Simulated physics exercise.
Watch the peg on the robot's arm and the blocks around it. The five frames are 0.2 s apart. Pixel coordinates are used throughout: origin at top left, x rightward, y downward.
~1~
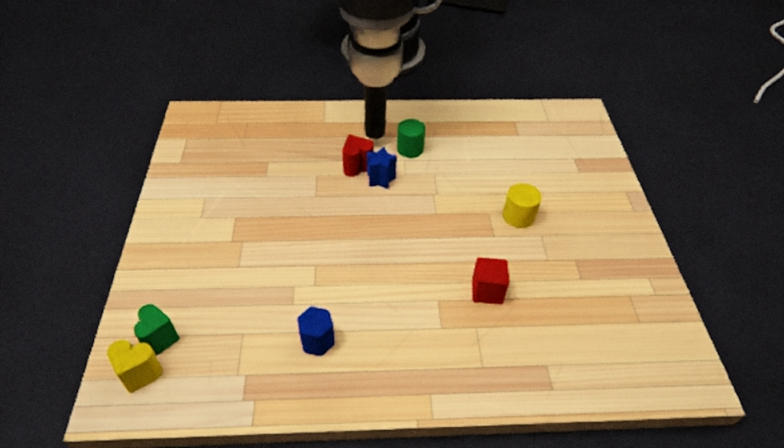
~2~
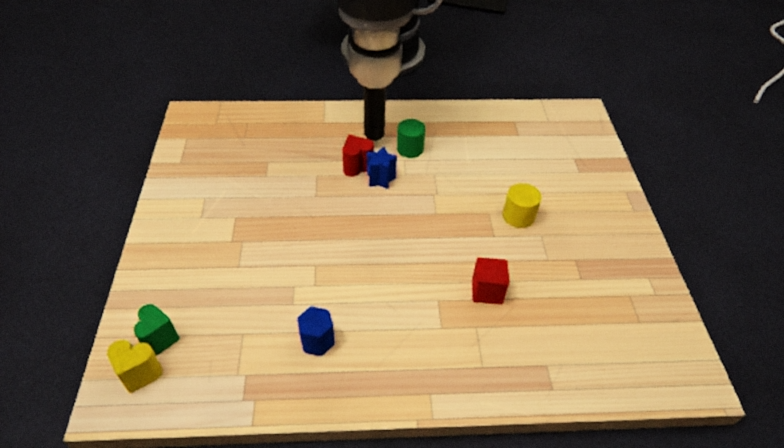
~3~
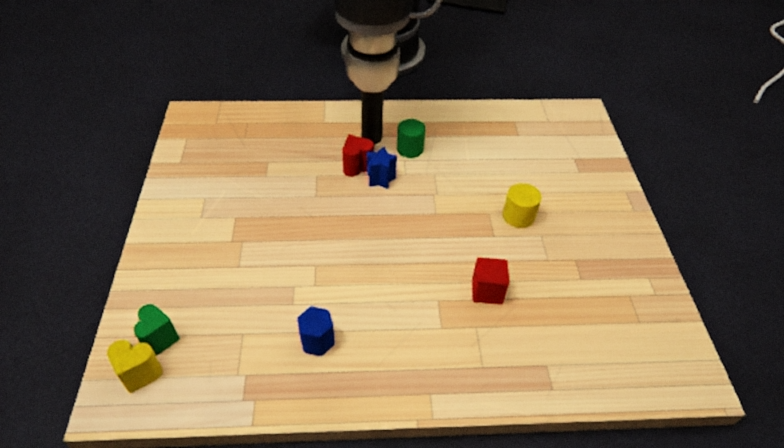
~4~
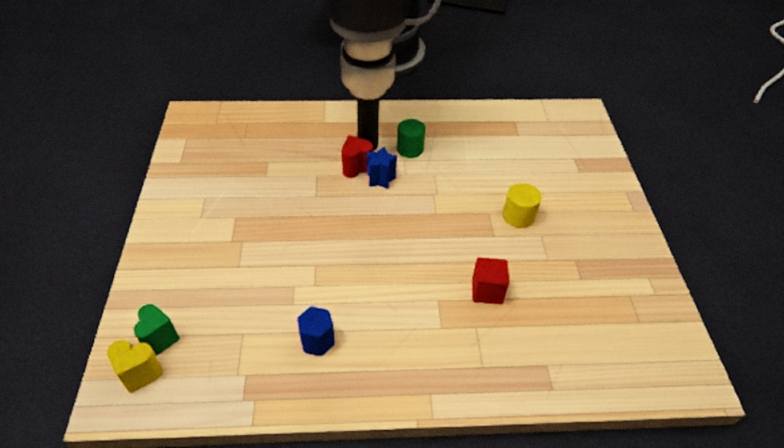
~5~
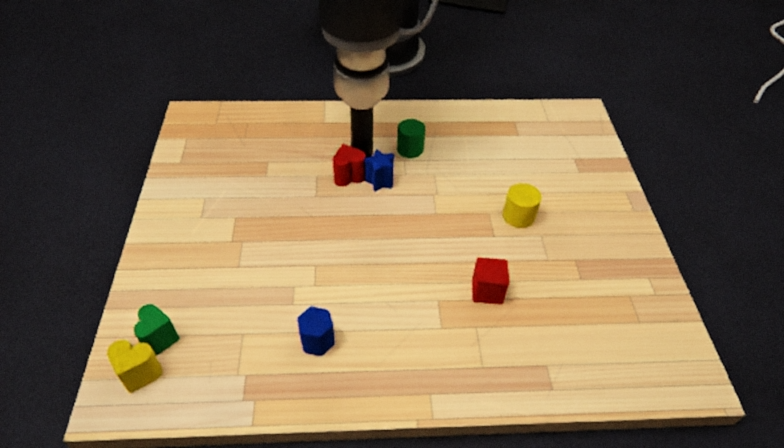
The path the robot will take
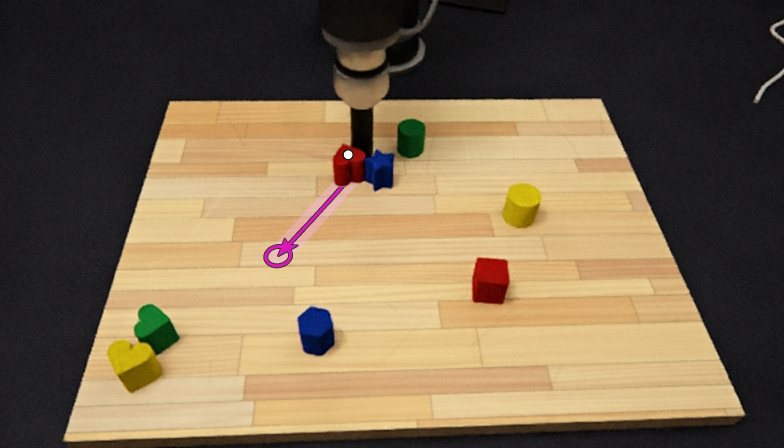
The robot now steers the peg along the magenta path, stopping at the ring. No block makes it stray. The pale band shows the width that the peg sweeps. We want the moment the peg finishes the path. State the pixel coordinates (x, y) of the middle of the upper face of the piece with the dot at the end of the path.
Somewhere near (250, 227).
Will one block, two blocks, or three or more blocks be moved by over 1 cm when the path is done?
It will shift just one block.
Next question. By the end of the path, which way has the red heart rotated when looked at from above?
My prediction: CW.
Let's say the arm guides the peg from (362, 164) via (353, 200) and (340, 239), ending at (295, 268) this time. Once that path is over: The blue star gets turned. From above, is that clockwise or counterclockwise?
It turns round anticlockwise.
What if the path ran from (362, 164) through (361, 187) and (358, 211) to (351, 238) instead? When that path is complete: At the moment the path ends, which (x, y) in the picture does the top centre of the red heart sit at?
The spot you're after is about (335, 172) in the image.
The drawn path runs in a line from (362, 164) to (278, 256); the dot is on the red heart.
On the path given first. One third of the way, peg at (336, 183); red heart at (317, 182), turned 20° clockwise.
Two thirds of the way, peg at (308, 214); red heart at (282, 211), turned 50° clockwise.
At the end, peg at (277, 247); red heart at (250, 227), turned 85° clockwise; blue star not moved.
